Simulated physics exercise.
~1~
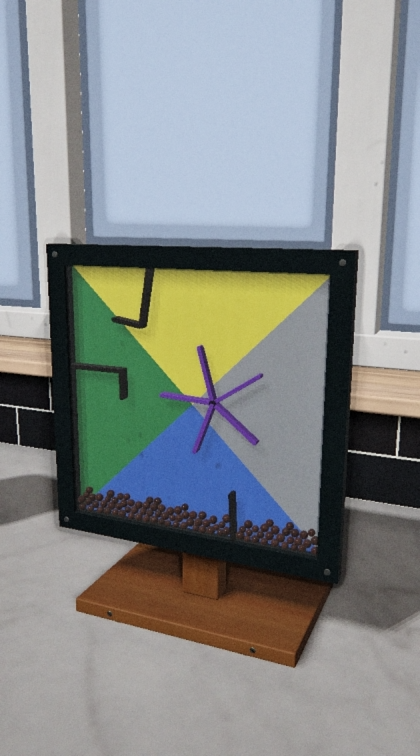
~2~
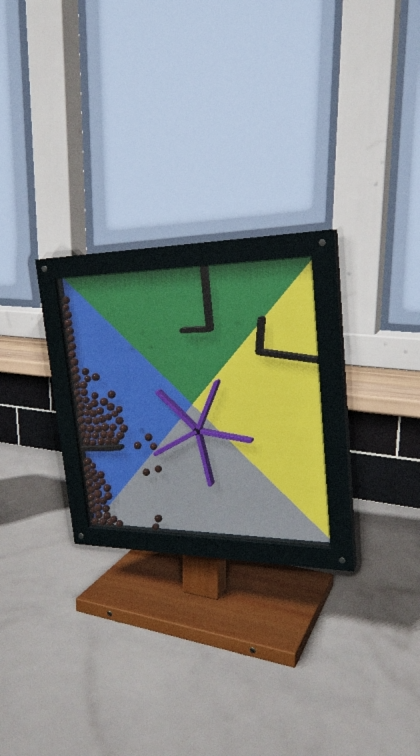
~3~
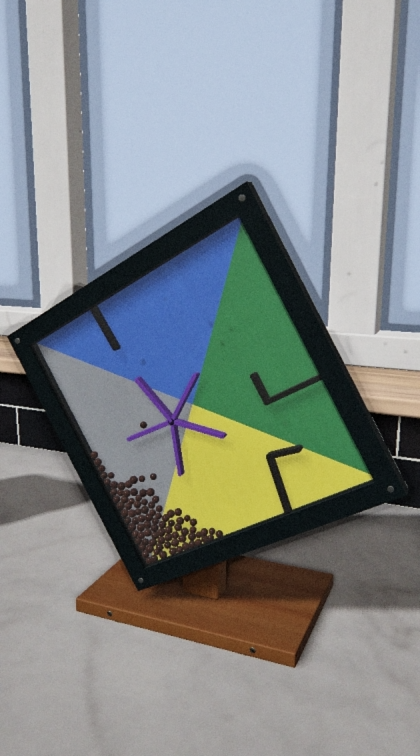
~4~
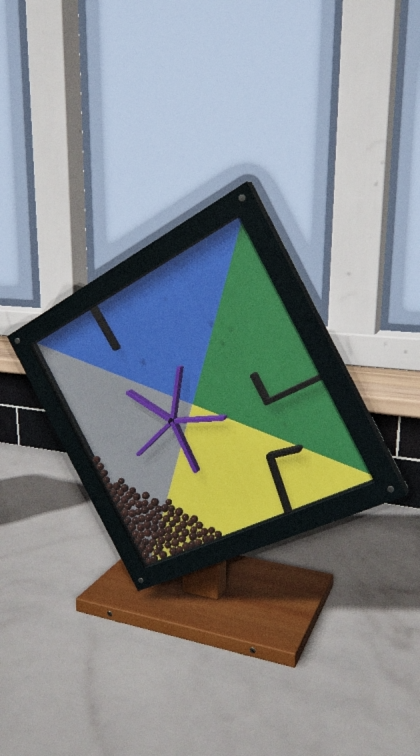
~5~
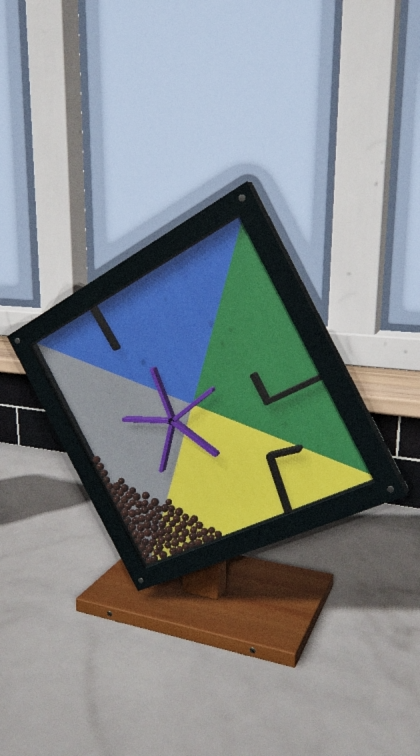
On a pale marbled counter before a black-tiled wall and blue-paned windows, a square black-framed puzzle box stands on a wooden base, seen from the front by a still camera. Its face has yellow, grey, blue and green wedges, dark bars and a purple five-armed spinner, with small dark beads along the bottom. The box turns clockwise, carrying the beads up the left side in the blue wedge. They then tumble down past the spinner as it turns further and stops, tilted. The spinner keeps shifting while the beads settle in the bottom corner, slightly more on grey than yellow.
